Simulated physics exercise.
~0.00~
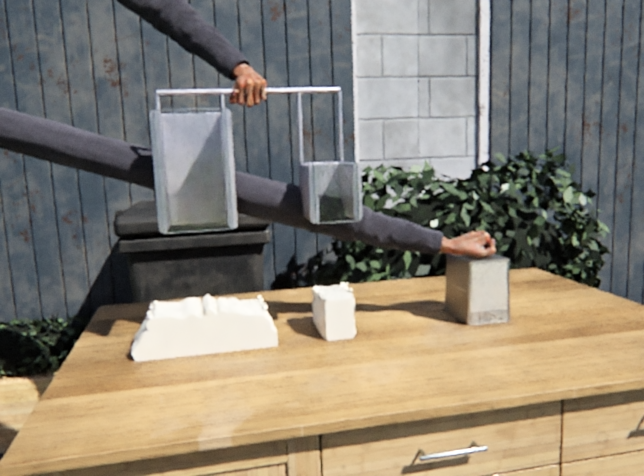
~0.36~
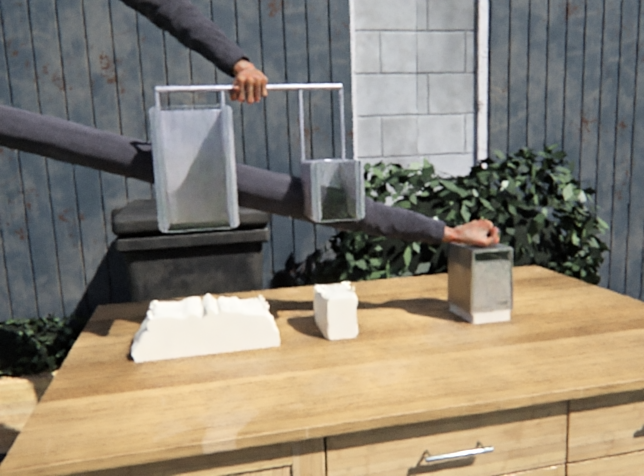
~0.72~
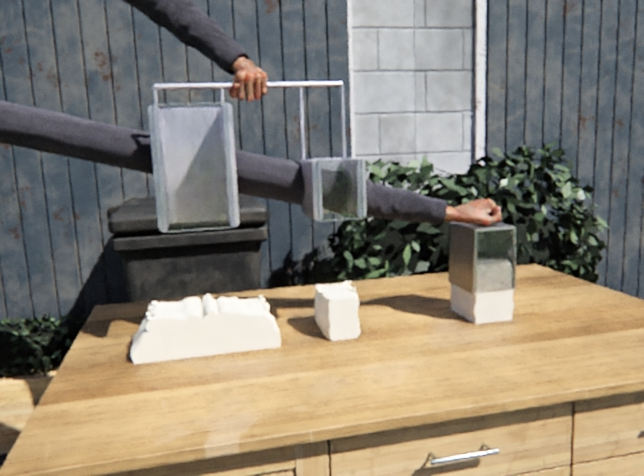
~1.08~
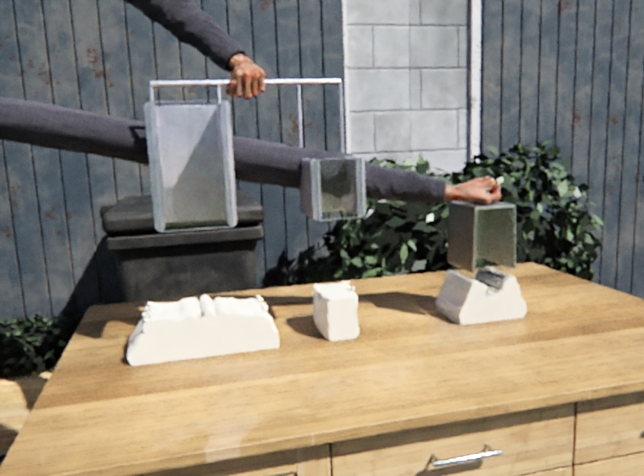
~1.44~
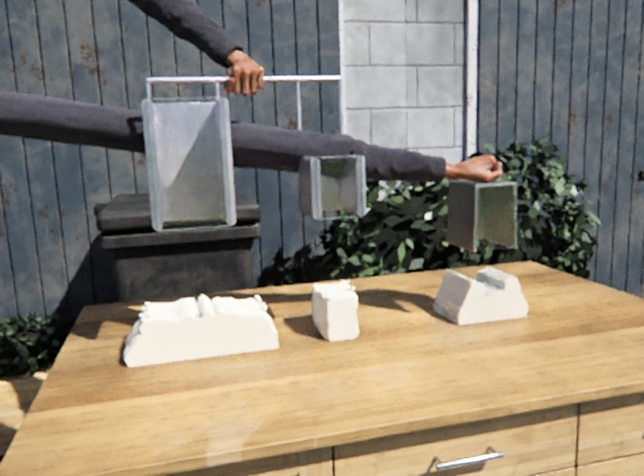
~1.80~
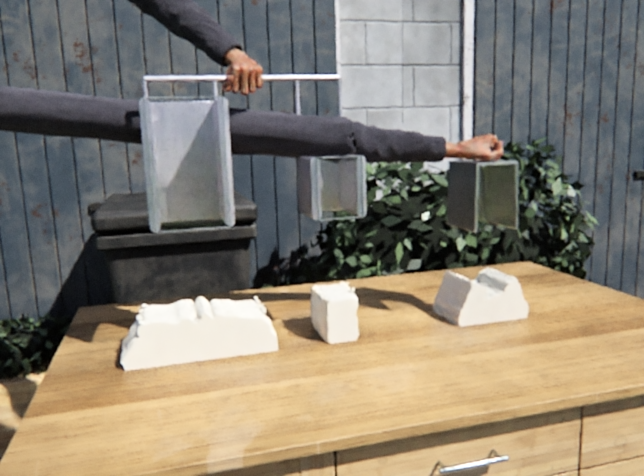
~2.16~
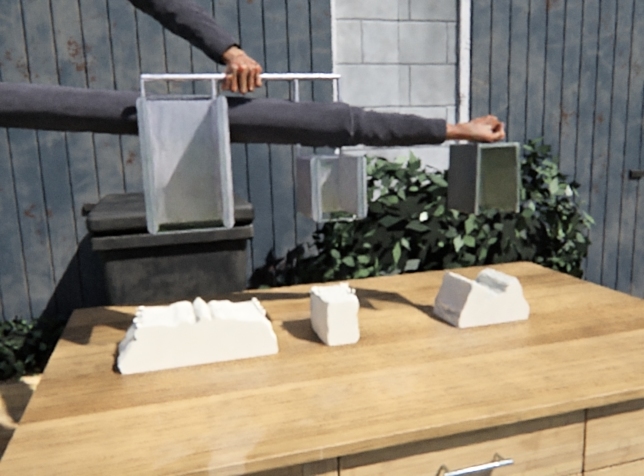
A hand lifts a tin off white flour, which slumps into a low, slope-sided mound.
